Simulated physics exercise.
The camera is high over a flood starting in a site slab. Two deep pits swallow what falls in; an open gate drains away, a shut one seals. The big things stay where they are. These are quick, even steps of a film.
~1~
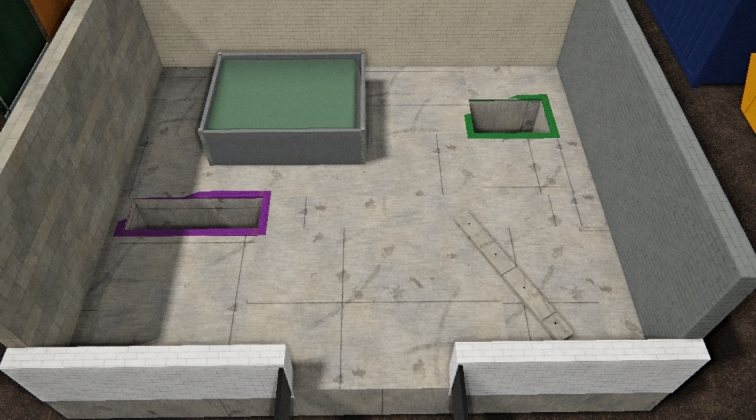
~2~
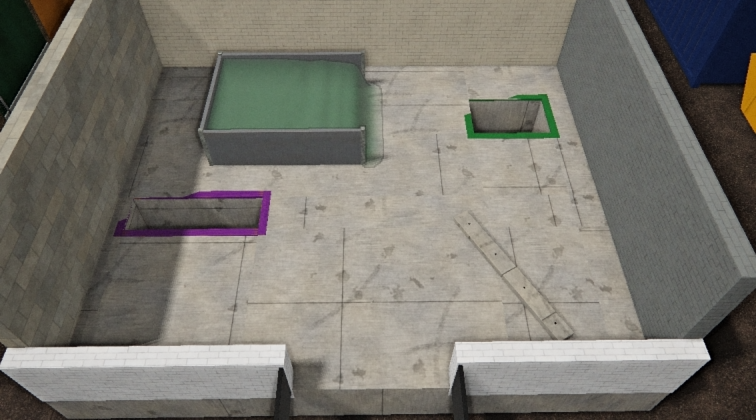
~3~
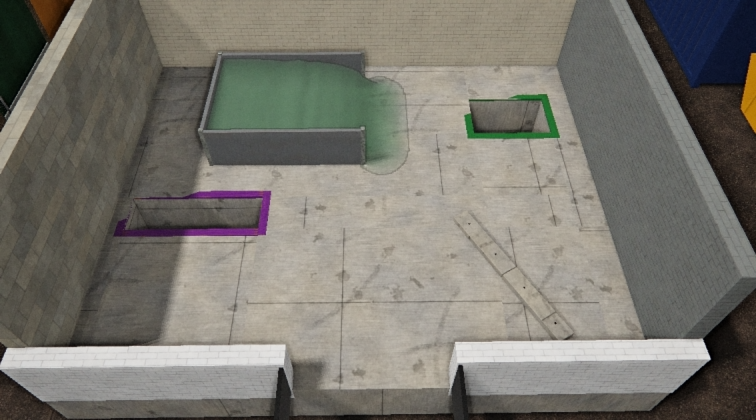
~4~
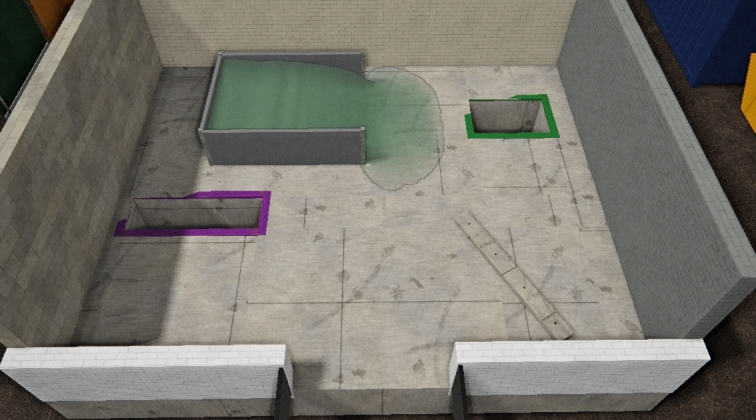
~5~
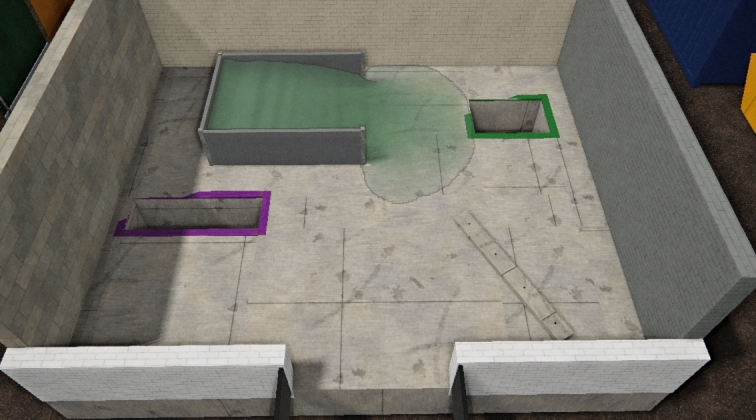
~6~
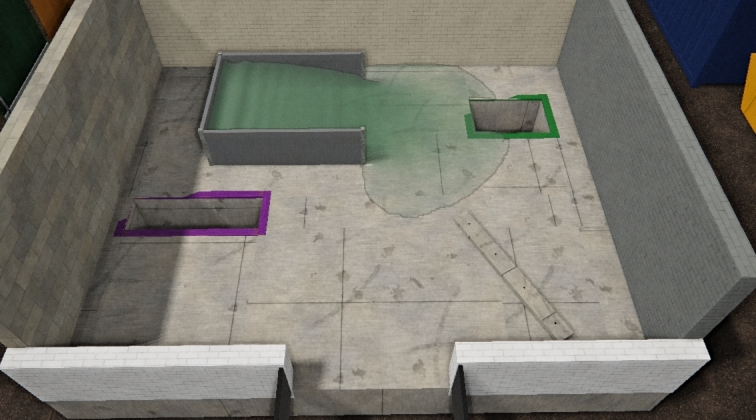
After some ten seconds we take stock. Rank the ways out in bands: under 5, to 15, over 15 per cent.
The gate takes less than 5 %; the purple pit takes less than 5 %; the green pit takes more than 15 %.
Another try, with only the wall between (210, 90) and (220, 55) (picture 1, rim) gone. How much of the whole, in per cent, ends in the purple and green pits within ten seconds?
Roughly, in per cent: Purple 40, green 10.
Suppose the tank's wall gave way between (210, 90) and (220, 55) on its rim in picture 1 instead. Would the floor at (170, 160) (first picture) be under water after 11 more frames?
There: Awash.
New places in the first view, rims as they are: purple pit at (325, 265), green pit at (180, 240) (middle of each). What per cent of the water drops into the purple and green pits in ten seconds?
Per cent: Purple 12, green 2.
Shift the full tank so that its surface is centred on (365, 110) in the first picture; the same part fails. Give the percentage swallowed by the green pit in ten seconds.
In per cent: Green 60.
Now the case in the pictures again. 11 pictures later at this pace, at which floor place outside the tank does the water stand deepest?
Roughly at (555, 74).
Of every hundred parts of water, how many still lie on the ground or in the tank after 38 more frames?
About 58 per cent.
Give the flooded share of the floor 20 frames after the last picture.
Roughly 45 per cent.
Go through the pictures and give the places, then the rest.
Still water in the tank at (288, 93), in the first frame.
Water pours out at (362, 113) and has run to (365, 83), in the second frame.
The front is at (385, 81), out from the gap at (362, 114), in the third frame.
Water pours out at (362, 115) and has run to (412, 179), in the fourth frame.
Water pours out at (362, 115) and has run to (463, 162), in the fifth frame.
Water pours out at (362, 116) and has run to (503, 140), in the sixth frame.
A moment on, water covers 30 % of the floor; the gate 0 %, the purple pit 0 %, the green pit 7 %.
Next, water covers 35 % of the floor; the gate 0 %, the purple pit 0 %, the green pit 15 %.
Then, water covers 45 % of the floor; the gate 0 %, the purple pit 0 %, the green pit 27 %.
Later, water covers 65 % of the floor; the gate 0 %, the purple pit 0 %, the green pit 41 %.
In the end, water covers 80 % of the floor; the gate 2 %, the purple pit 1 %, the green pit 52 %.
